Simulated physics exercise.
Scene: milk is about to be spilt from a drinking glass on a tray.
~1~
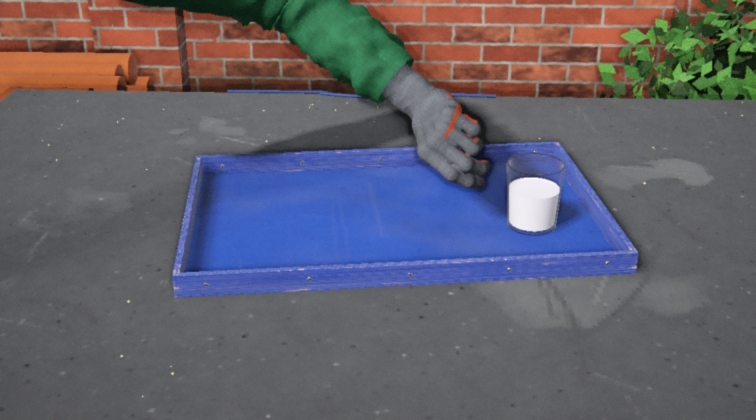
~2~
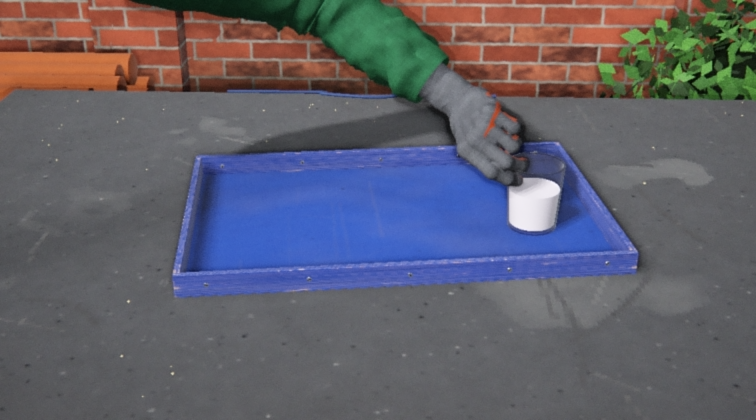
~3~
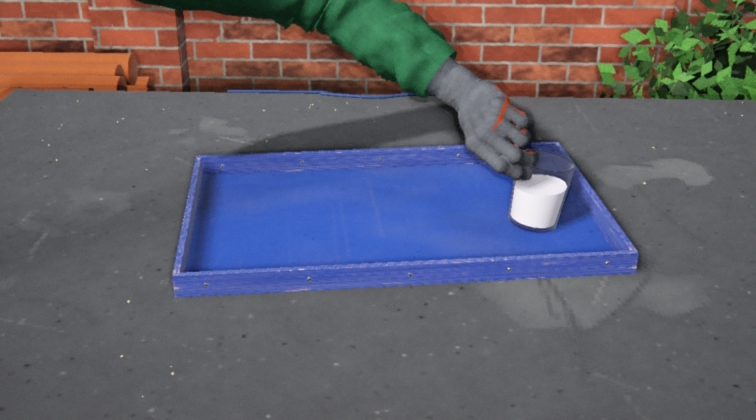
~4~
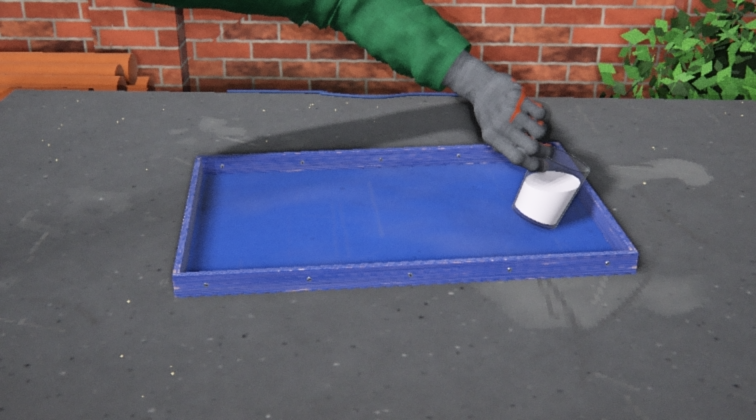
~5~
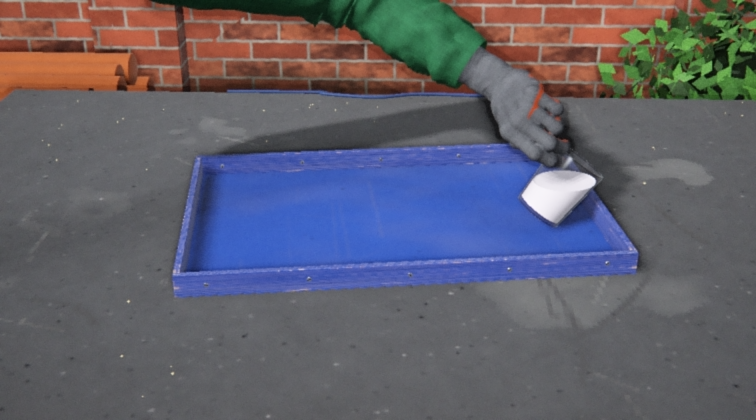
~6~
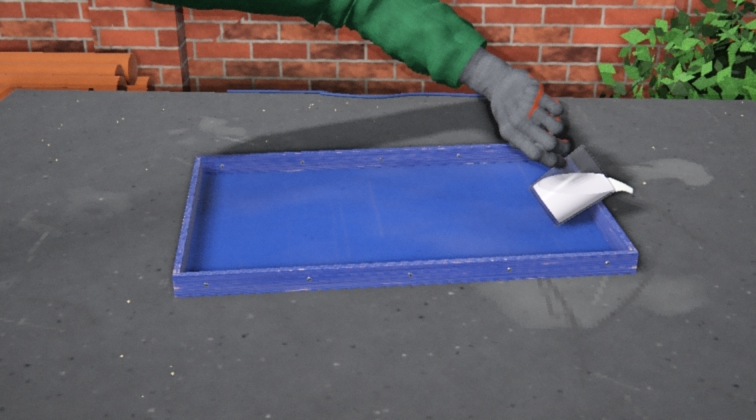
A gray-gloved hand reaches right to a glass of white milk standing on a blue tray and pushes it, and the glass tilts farther and farther to the right until milk extends past its rim.
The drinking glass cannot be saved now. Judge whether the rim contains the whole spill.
The spill is not caught by the tray.
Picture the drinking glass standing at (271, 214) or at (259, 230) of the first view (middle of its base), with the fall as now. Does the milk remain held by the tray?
In the first try it stays in the tray; in the second it stays in the tray.
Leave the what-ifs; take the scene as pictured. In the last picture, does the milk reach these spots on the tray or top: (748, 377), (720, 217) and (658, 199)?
First one left alone; second one got to; third one got to.
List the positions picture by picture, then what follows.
In the first frame, it stands upright; drinking glass (533, 192) about half full; tray (388, 261).
The second frame shows the hand pushes it; drinking glass about half full, surface at (535, 188).
The third frame shows the hand pushes it; drinking glass (540, 189) about half full.
The fourth frame shows the hand pushes it; drinking glass (550, 186) tipped 20°; tray (388, 261).
The fifth frame shows the hand pushes it; drinking glass (560, 184) tipped 35°.
In the sixth frame, it is falling; drinking glass (573, 186) tipped 55°.
Soon after, the drinking glass lies across the rim; the puddle covers about as much as a plate; it is on the top, beyond the rim.
Later, the puddle covers about as much as a tray; it is on the top, beyond the rim.
In the end, the puddle covers about as much as a tray; it is on the top, beyond the rim.
